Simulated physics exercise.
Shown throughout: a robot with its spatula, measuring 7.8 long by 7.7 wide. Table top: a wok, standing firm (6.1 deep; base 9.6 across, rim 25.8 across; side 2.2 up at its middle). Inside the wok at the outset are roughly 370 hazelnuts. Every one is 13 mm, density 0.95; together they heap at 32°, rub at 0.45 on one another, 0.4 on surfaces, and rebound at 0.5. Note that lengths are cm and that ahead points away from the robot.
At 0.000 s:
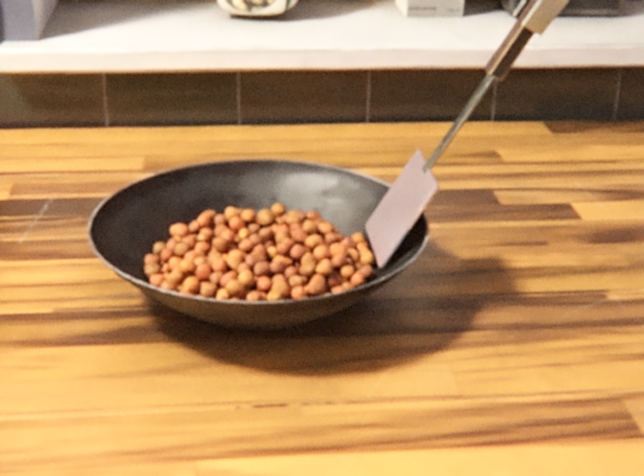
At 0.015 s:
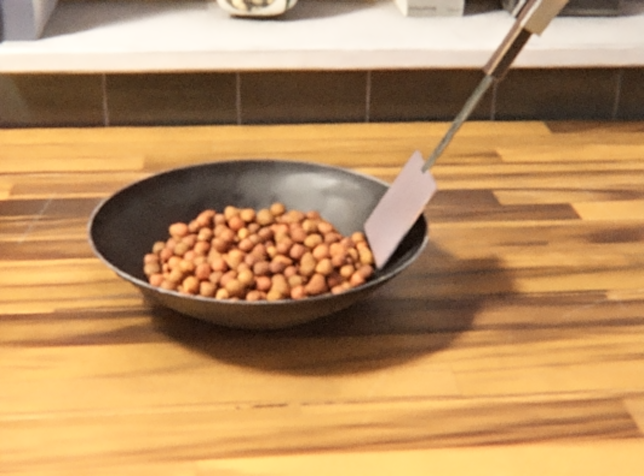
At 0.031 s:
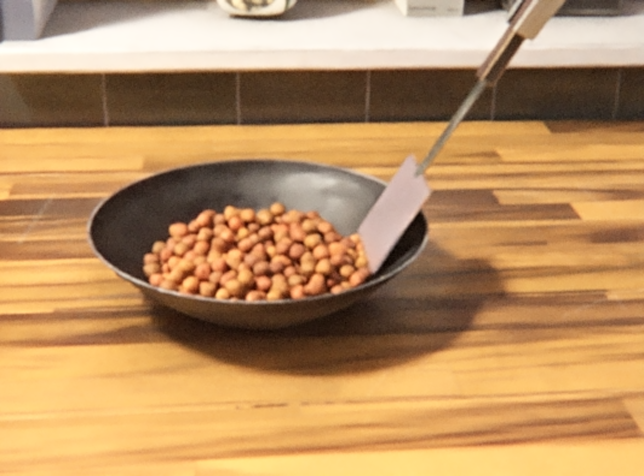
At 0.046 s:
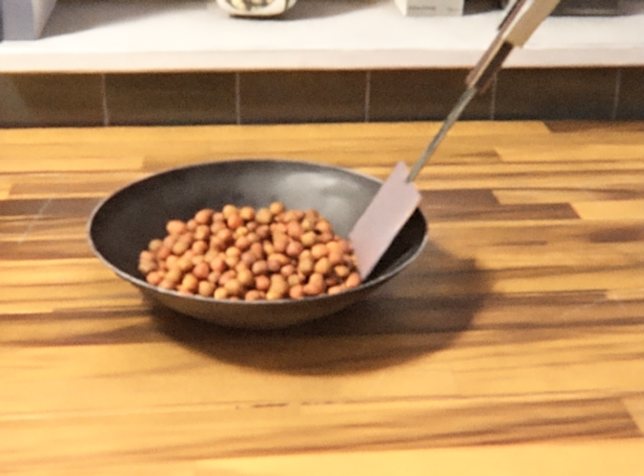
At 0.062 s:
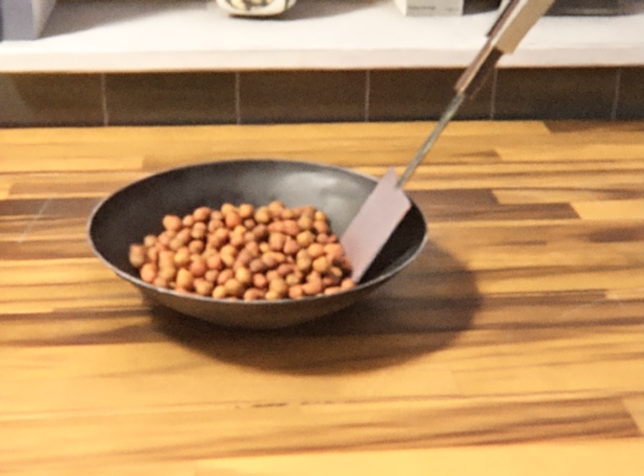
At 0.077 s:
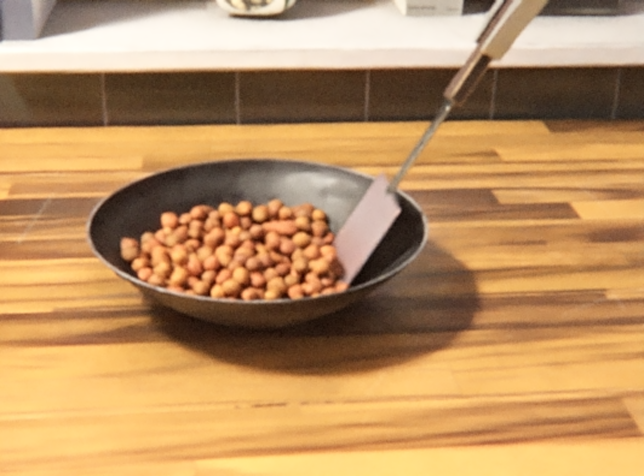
On a striped wooden table top, a dark wok holds a heap of hazelnuts, with a pale spatula resting against their right side. The spatula, slanting in from the upper right, slides slowly left and slightly down inside the wok, pushing the heap a short way left while the wok stays still.
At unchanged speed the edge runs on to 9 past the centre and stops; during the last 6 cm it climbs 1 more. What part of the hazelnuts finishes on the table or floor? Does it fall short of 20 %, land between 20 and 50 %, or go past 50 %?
It lands between 20 and 50 %.
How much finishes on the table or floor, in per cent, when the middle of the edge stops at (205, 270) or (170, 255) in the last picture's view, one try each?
The two tries give near 5 and near 15 in a hundred.
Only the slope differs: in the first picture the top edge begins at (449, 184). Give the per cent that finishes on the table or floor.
Some 30 per cent.
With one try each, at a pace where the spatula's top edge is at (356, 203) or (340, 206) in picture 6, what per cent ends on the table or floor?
Roughly 50 per cent, then roughly 55 per cent.
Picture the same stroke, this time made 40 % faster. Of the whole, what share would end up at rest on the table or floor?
Roughly 40 in a hundred.
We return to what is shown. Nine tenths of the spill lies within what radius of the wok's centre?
About 35 cm.
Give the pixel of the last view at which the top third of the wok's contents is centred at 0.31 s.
Near (153, 221).
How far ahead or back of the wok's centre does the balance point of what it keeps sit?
Roughly 3.5 centimetres ahead.
After 0.19 s, sloping 59°, highest piece 8 above the table; 373 in the wok, 1 on the blade or in flight.
After 0.31 s, sloping 59°, highest piece 12 above the table; 368 in the wok, 6 on the blade or in flight.
After 0.57 s, sloping 59°, highest piece 8 above the table; 257 in the wok, 110 on the table or floor, 7 on the blade or in flight.
After 1.62 s, sloping 59°, highest piece 7 above the table; 254 in the wok, 120 on the table or floor.
In the end, 254 in the wok, 120 on the table or floor. That is 32 % on the table or floor.
